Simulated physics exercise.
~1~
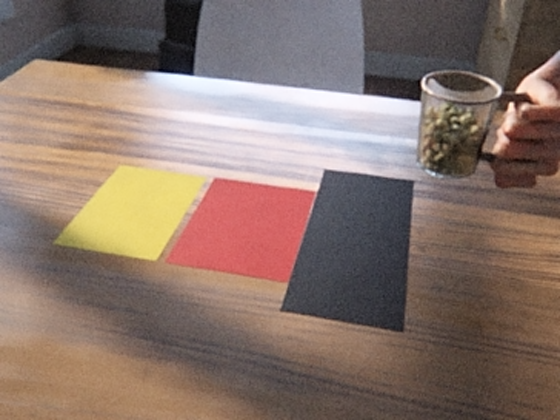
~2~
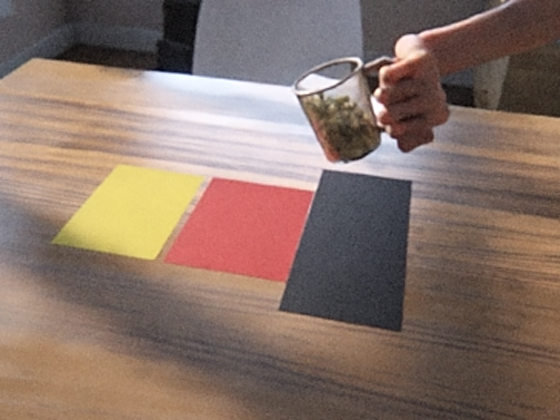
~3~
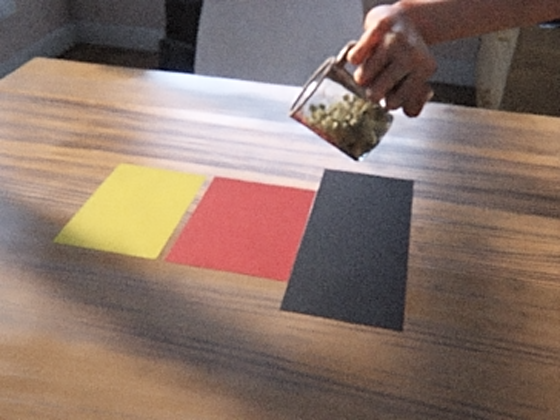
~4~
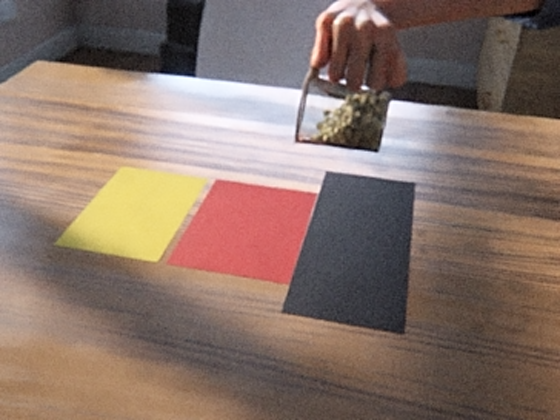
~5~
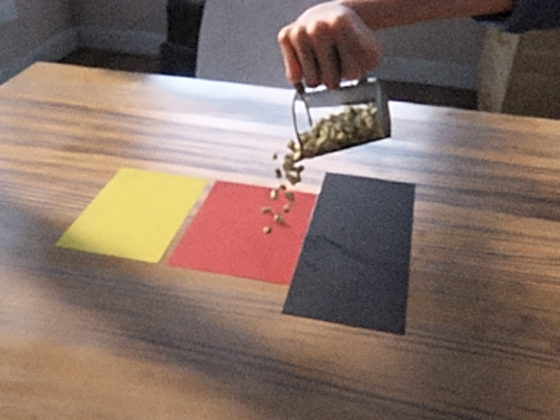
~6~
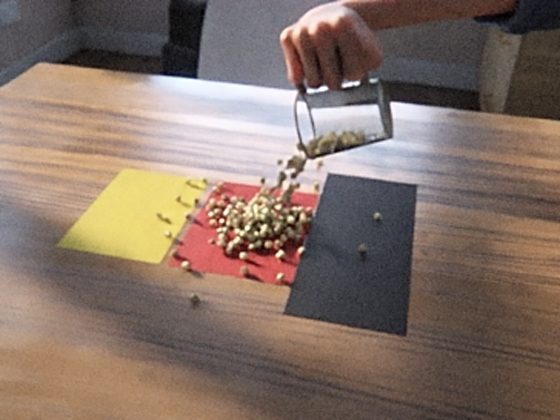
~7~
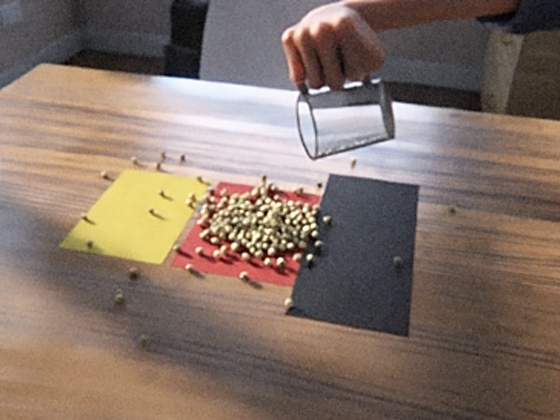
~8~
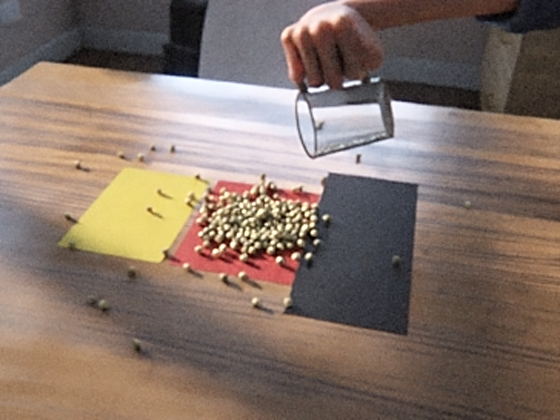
Hand moving a glass cup left and tipping out soya beans, most piling on the red mat, some scattering around it.
